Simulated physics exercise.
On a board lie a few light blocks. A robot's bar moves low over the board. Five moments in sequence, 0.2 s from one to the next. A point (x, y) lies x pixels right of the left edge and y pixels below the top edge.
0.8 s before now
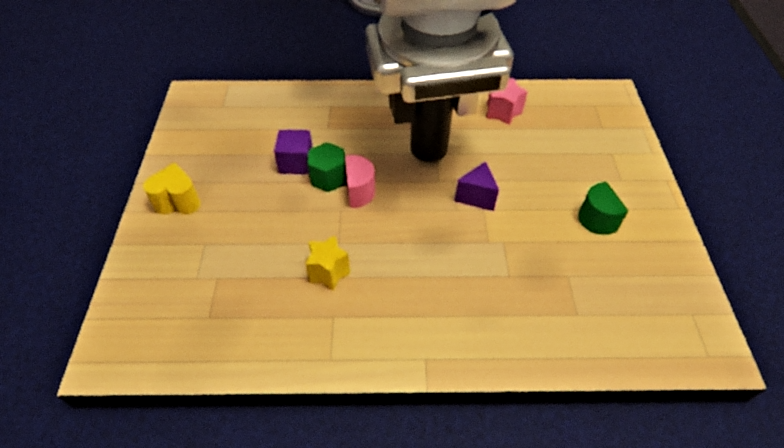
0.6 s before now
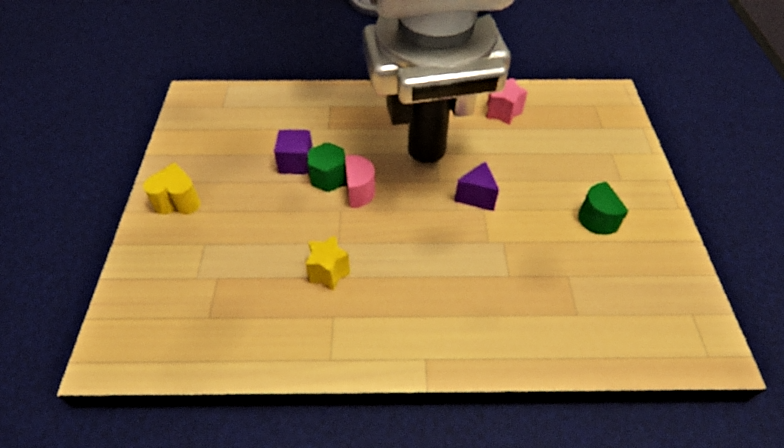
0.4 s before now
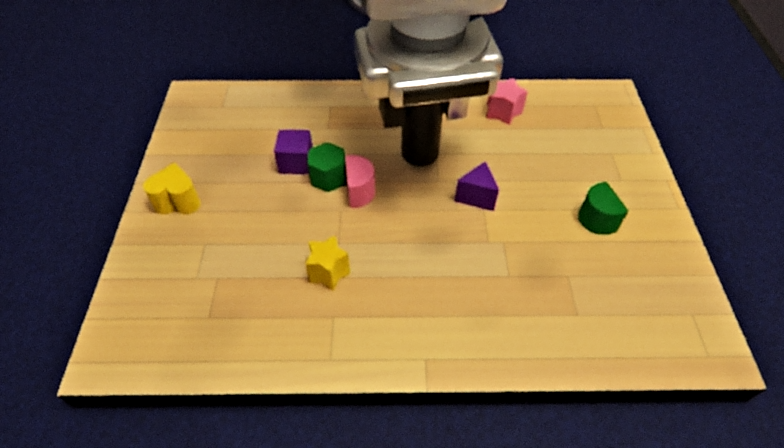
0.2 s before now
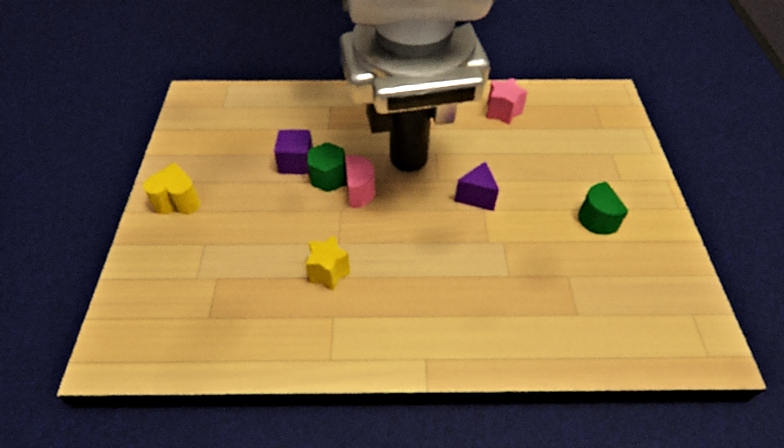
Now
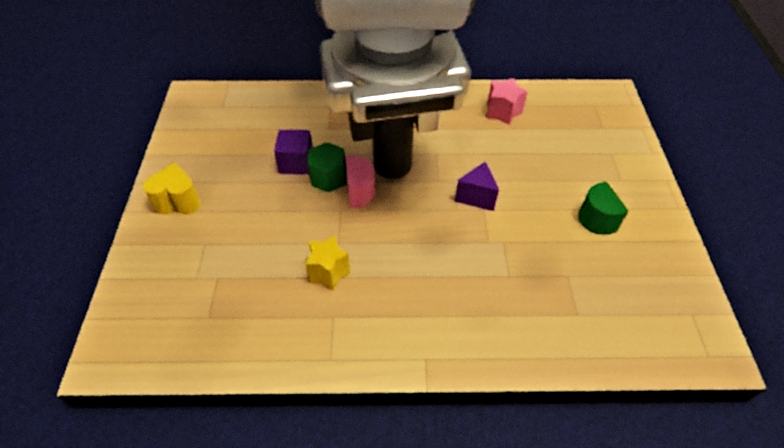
A robot arm moving its dark bar slowly left and slightly nearer over a wooden board toward a pink block, coloured blocks staying put.
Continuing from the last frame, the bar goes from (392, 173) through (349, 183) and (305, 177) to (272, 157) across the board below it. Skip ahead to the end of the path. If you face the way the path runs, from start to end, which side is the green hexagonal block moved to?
Heads left.
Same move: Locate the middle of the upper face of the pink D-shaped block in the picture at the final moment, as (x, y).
It sits at (323, 191).
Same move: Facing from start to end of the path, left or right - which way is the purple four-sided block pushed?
Its sideways move is to the right.
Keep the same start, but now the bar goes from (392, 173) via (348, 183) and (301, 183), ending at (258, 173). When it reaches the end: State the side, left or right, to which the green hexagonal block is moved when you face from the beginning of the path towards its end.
That block drifts left.
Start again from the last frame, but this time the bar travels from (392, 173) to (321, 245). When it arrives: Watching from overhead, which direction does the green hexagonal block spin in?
Seen from above, clockwise.
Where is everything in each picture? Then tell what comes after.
The first picture shows bar tip at (429, 150); block tops, purple four-sided block at (292, 141); green hexagonal block at (326, 156); pink D-shaped block at (359, 170); purple triangle at (481, 177).
The second picture shows bar at (427, 151); blocks unchanged.
The third picture shows bar at (420, 154); blocks unchanged.
The fourth picture shows bar at (409, 159); blocks unchanged.
The fifth picture shows bar at (393, 166); purple four-sided block at (292, 141); green hexagonal block at (326, 156); pink D-shaped block at (359, 170); purple triangle at (481, 177).
What follows on the original path. One third of the way, bar at (348, 177); purple four-sided block at (285, 140), turned 25° clockwise; green hexagonal block at (306, 162), turned 20° clockwise; pink D-shaped block at (329, 189).
Two thirds of the way, bar at (303, 171); purple four-sided block at (272, 136), turned 65° clockwise; green hexagonal block at (263, 167), turned 25° anticlockwise; pink D-shaped block at (323, 191), turned 15° anticlockwise.
At the end, bar at (271, 150); purple four-sided block at (243, 119), turned 40° clockwise; green hexagonal block at (254, 168), turned 45° anticlockwise; pink D-shaped block at (323, 191), turned 15° anticlockwise; purple triangle in place.
